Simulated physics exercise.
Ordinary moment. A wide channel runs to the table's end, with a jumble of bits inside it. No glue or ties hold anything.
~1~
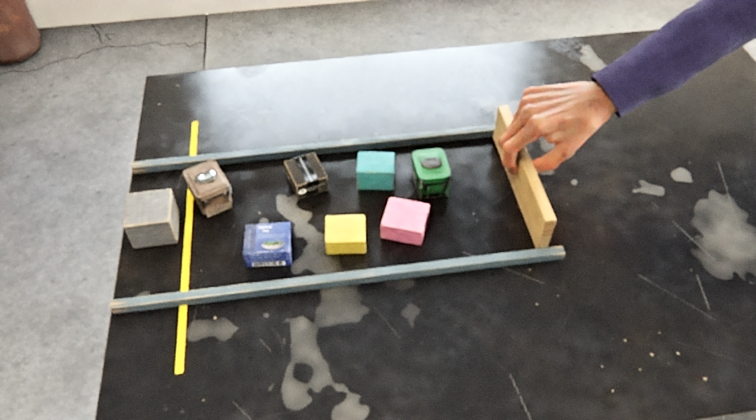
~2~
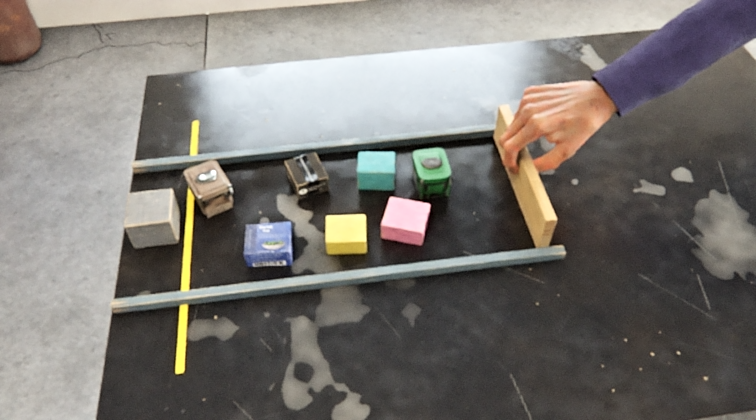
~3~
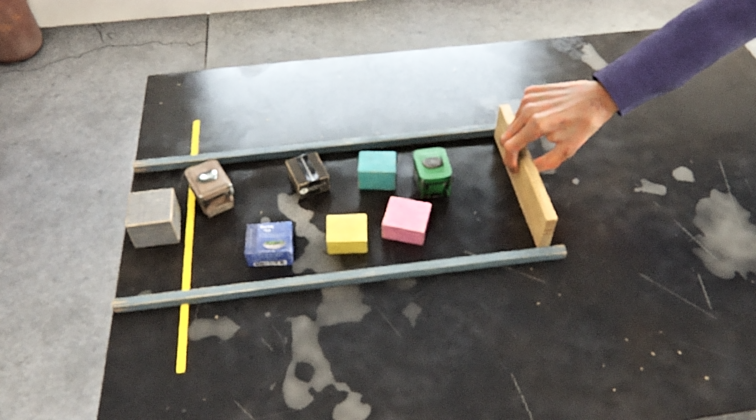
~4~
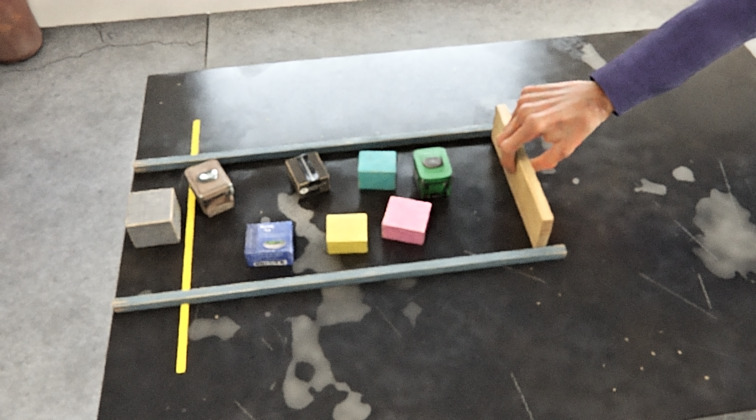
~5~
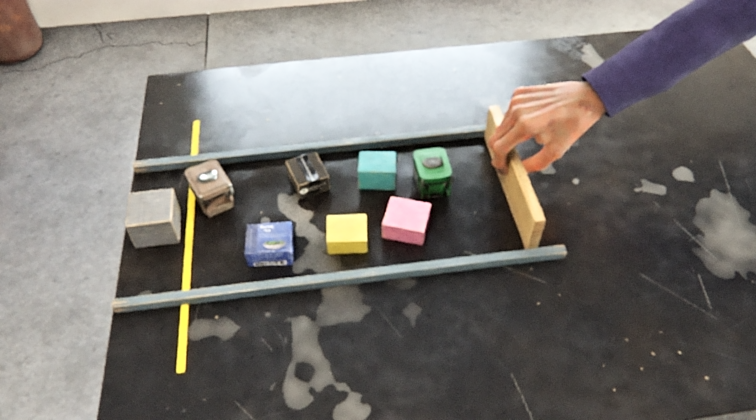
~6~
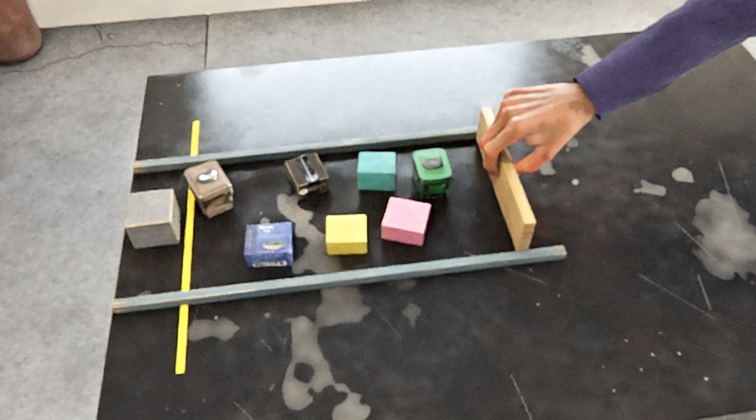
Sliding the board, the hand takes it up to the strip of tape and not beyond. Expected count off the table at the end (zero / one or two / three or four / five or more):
Gone: Three, perhaps four.
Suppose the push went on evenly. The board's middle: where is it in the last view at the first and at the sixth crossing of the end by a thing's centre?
Around (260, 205); afterwards around (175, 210).
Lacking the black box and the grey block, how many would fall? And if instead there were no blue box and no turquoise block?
Try one: 2; try two: 1.
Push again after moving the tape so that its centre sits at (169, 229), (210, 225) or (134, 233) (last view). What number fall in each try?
6, 4, 8.
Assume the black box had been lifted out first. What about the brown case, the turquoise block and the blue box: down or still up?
Brown case: Down; turquoise block: Still up; blue box: Down.
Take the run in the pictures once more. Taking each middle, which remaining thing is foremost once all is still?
The yellow block winds up nearest.
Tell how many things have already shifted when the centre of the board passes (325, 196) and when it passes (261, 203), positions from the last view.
The counts are 7 and 8.
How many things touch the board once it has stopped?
Total: 2.
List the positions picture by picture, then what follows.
Grey block (153, 218); brown case (209, 188); blue box (268, 245); board (521, 174); tape (188, 227), in the first frame.
Brown case (209, 188); black box (307, 176), in the second frame.
Blue box (270, 244); pink block (407, 220), in the third frame.
Grey block (154, 218); green case (432, 173), in the fourth frame.
Brown case (210, 187); board (512, 175), in the fifth frame.
Grey block (154, 219); brown case (210, 188); blue box (270, 245); board (503, 176); tape (189, 227), in the sixth frame.
Soon after, none off yet; grey block at rest near (154, 219); brown case at rest near (210, 188); blue box at rest near (270, 245).
After that, none off yet; grey block at rest near (154, 219); brown case displaced a little near (194, 190); blue box displaced about its own width near (216, 252).
And then, none off yet; grey block tilting well over near (95, 246); brown case tilting well over near (108, 202); blue box displaced well along near (126, 271).
In the end, the number that fall off is three or four; gone, black box, blue box, brown case and grey block.
